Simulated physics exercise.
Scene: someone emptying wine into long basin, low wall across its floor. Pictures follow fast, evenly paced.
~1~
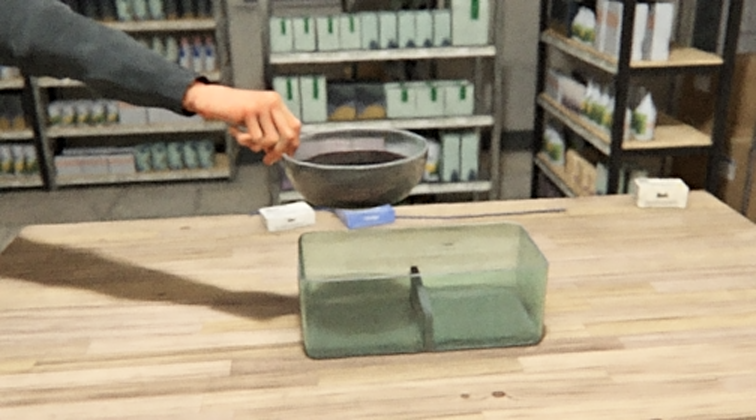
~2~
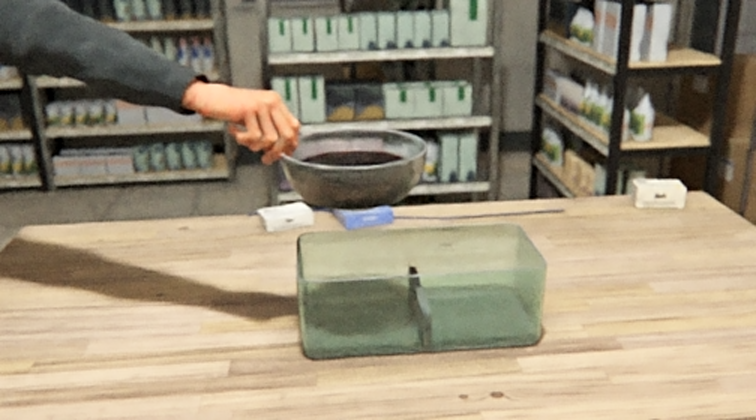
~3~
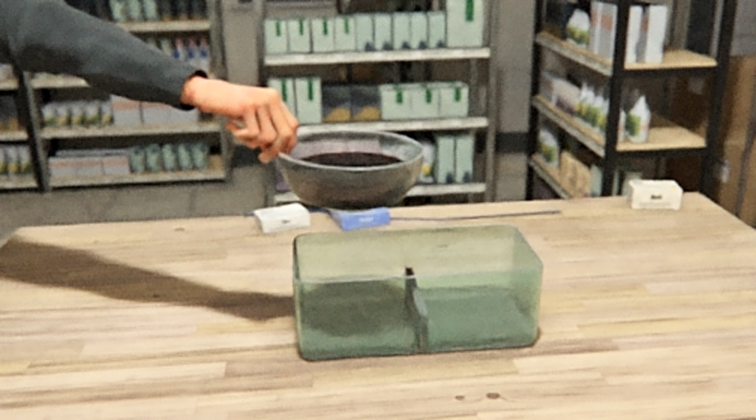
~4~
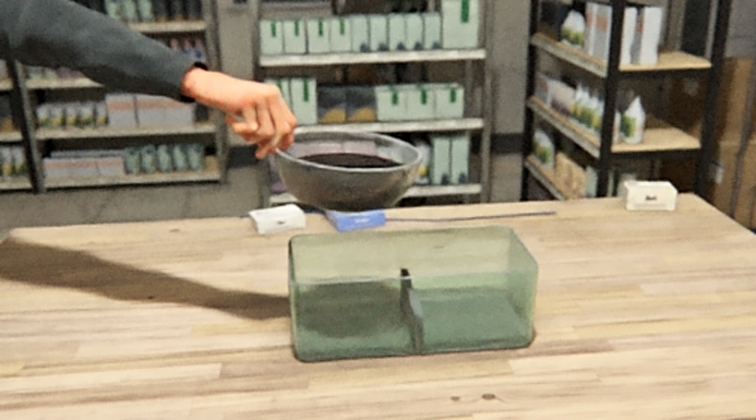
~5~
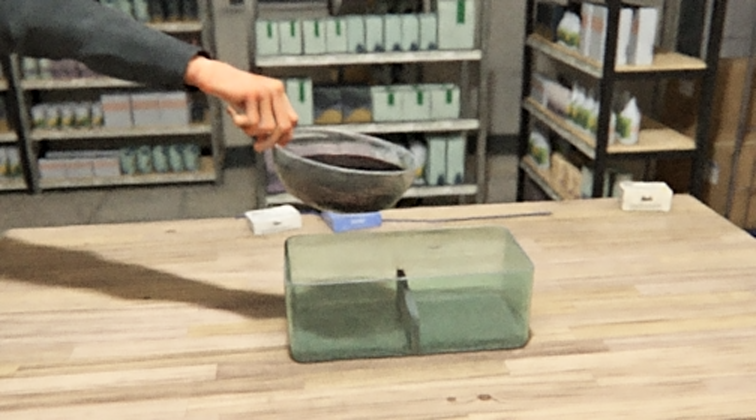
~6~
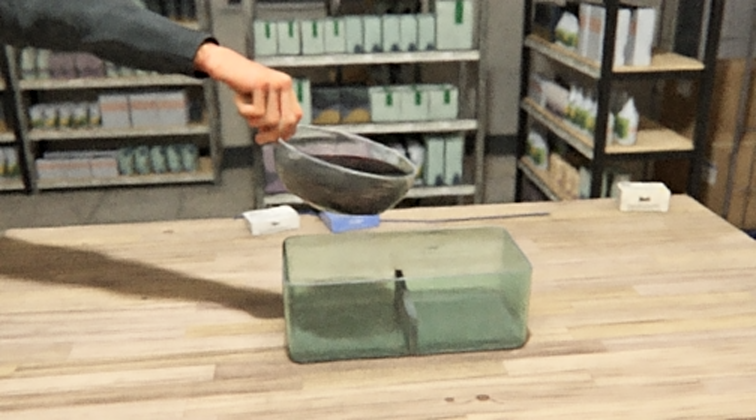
A hand held a glass bowl of dark wine above a long, greenish clear basin with a low wall across its floor, then gradually tilted the bowl down to the right.
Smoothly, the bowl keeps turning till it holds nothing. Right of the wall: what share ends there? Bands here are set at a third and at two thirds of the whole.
The amount on the right comes to more than two thirds of the whole.
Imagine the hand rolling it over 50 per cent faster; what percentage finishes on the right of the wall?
Near 65 %.
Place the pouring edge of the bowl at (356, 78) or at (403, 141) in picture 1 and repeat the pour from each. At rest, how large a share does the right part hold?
First try: Near 20 percent; second try: Near 55 percent.
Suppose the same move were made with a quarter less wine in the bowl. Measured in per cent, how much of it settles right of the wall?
It comes to near 70 per cent.
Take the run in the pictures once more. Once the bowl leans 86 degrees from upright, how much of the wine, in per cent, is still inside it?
Remaining fraction: Approx. 20 %.
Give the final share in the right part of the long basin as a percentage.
Share: Roughly 75 %.
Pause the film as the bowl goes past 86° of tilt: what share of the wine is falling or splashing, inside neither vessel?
About 30 per cent.
A moment on, the bowl is tipped on its side and 19 per cent is still to pour, 0 is left of the wall and 49 right of it.
Next, the bowl is tipped right over and 0 per cent is still to pour, 23 is left of the wall and 75 right of it.
Then the bowl is tipped right over and 0 per cent is still to pour, 24 is left of the wall and 75 right of it.
Later the bowl is tipped right over and 0 per cent is still to pour, 25 is left of the wall and 75 right of it.
At rest 25 per cent lies left of the wall, 74 right of it and 1 outside.
